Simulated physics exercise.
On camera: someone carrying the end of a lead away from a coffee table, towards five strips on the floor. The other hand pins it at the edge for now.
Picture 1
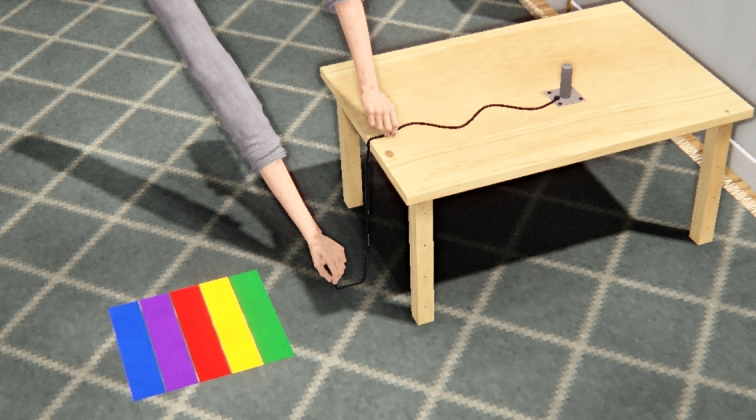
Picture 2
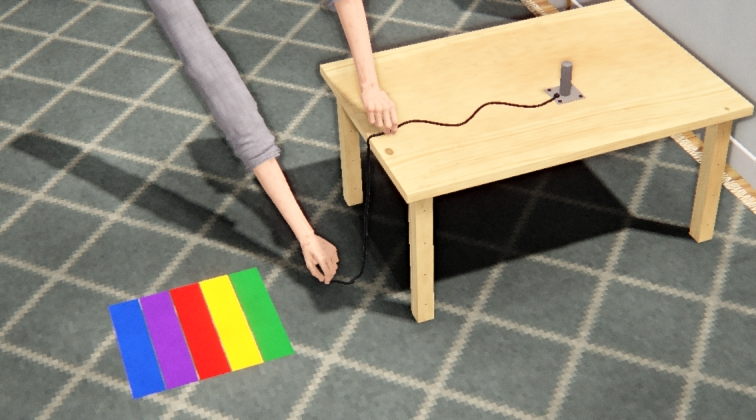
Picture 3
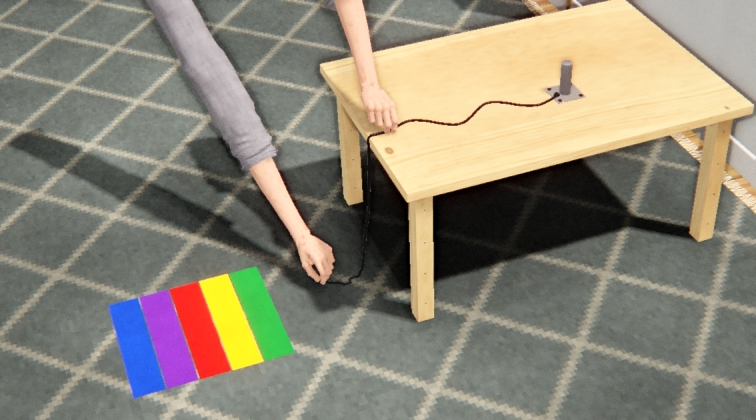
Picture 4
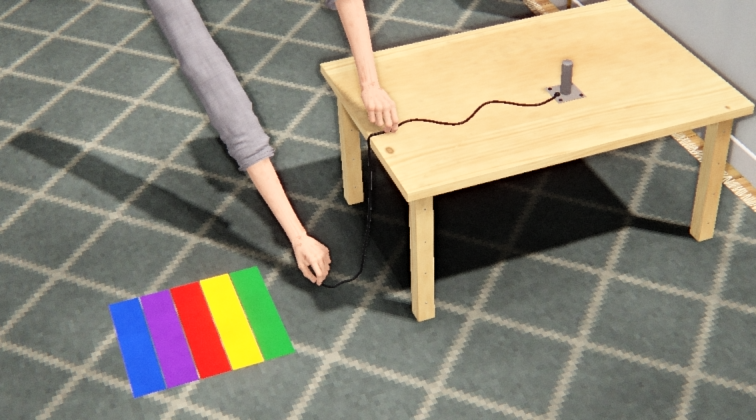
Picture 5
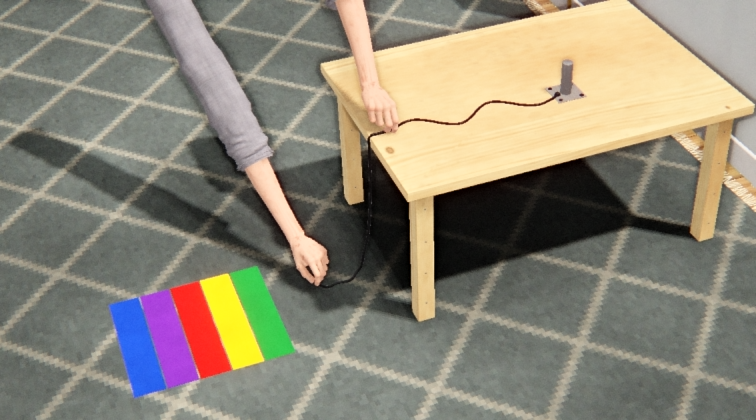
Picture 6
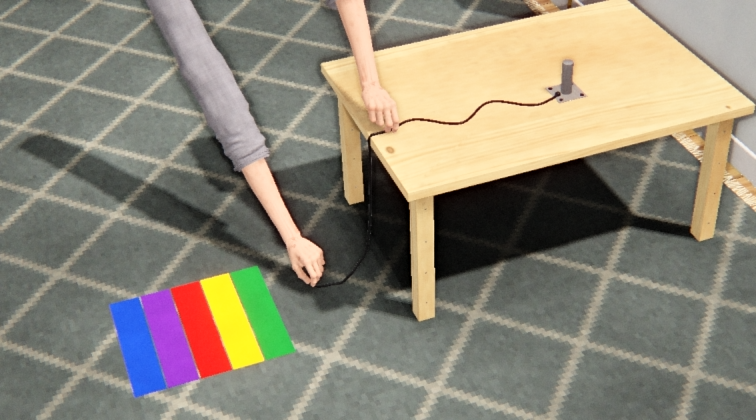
A pale wooden coffee table stands at the right on a grey-green carpet with a light diamond pattern, seen from above at an angle by a camera that stays still. A black cord runs from a small grey post on the tabletop over the near left edge, with blue, purple, red, yellow and green strips at lower left. One hand pins the cord at the edge while the other, low down, draws its end slightly left.
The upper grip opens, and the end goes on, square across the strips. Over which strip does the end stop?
It gets as far as the red strip.
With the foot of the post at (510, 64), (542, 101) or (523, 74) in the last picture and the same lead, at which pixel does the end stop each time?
About (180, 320), (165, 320) and (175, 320).
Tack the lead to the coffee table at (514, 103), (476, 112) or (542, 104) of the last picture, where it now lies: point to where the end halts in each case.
The places are (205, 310), (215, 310) and (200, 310).
A little later, end near (261, 296); over green.
Next, end near (221, 307); over yellow.
When it is tight, end near (198, 313); over red. The red one.
